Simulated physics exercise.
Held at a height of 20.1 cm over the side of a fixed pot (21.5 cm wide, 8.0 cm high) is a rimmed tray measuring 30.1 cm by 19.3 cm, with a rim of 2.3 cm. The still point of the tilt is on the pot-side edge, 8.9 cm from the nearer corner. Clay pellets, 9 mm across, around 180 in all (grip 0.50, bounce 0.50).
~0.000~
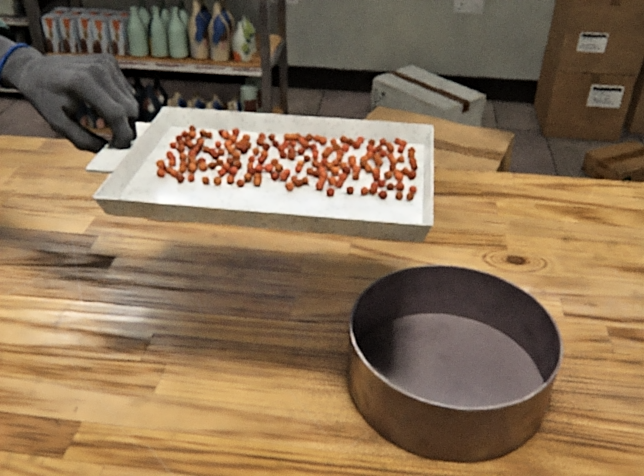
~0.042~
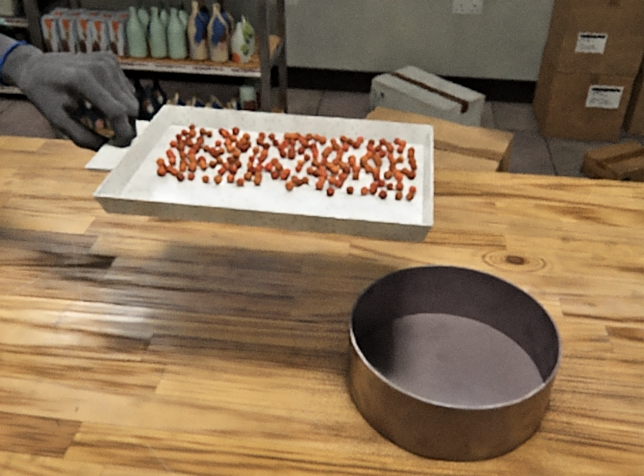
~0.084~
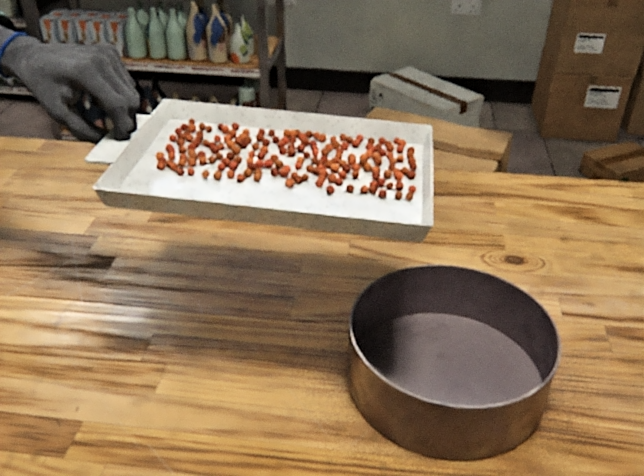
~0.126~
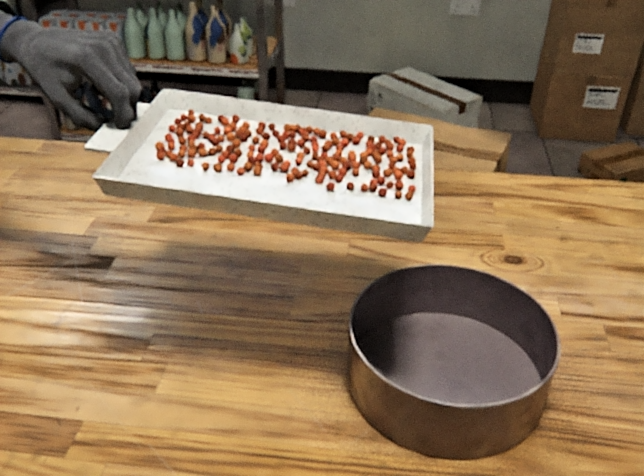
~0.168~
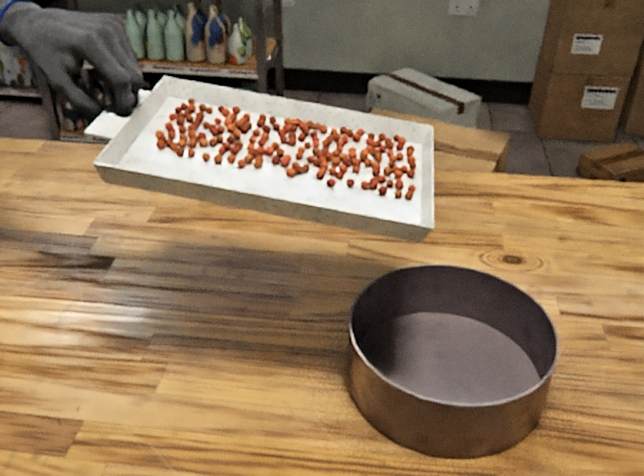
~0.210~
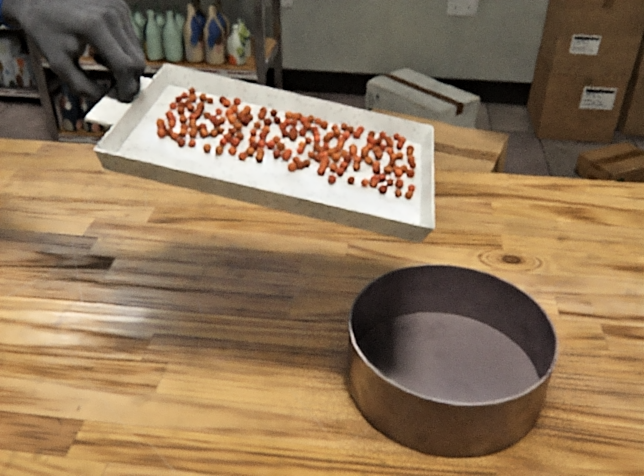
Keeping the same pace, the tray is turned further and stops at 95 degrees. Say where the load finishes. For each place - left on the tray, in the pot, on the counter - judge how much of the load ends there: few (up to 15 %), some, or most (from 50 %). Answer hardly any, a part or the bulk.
Tray: Hardly any; pot: The bulk; counter: A part.
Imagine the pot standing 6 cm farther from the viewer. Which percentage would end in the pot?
95 %.
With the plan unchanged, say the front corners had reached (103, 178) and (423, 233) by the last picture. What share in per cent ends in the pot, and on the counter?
That works out as pot 95 and counter 5.
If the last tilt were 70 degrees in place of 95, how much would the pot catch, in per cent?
That comes out at some 5 per cent.
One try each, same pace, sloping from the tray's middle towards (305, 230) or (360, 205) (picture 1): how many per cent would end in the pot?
First try: About 65 percent; second try: About 100 percent.
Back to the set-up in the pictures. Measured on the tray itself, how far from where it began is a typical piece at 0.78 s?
10 cm.
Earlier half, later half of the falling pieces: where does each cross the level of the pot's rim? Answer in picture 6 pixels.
Roughly (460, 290) to start, and after that (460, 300).
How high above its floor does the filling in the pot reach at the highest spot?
Around 1.5 cm above the floor.
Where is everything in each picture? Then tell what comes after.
Tray tilt 0 degrees, front corners at (102, 194) and (425, 220); middle of the pieces at (292, 156); pot at (454, 327), in the first frame.
Tray tilt 1 degrees, front corners at (103, 192) and (425, 221); middle of the pieces at (292, 156), in the second frame.
Tray tilt 2 degrees, front corners at (103, 185) and (425, 221); middle of the pieces at (291, 153), in the third frame.
Tray tilt 5 degrees, front corners at (103, 174) and (425, 221), lowest corner right front; middle of the pieces at (292, 148), in the fourth frame.
Tray tilt 8 degrees, front corners at (103, 160) and (426, 222), lowest corner right front; middle of the pieces at (292, 142), in the fifth frame.
Tray tilt 10 degrees, front corners at (104, 147) and (427, 222), lowest corner right front; middle of the pieces at (293, 136); pot at (452, 325). Its pace works out near 70 degrees a second, in the sixth frame.
Then, at 0.78 s, tilt 50 degrees; the tray holds 100 %, the pot 0 %.
After 1.17 s, tilt 77 degrees; the tray holds 95 %, the pot 5 %.
After 1.63 s, tilt 95 degrees; the tray holds 20 %, the pot 15 %.
By 2.5 s all is still; tray 0 %, pot 75 %, counter 25 %.
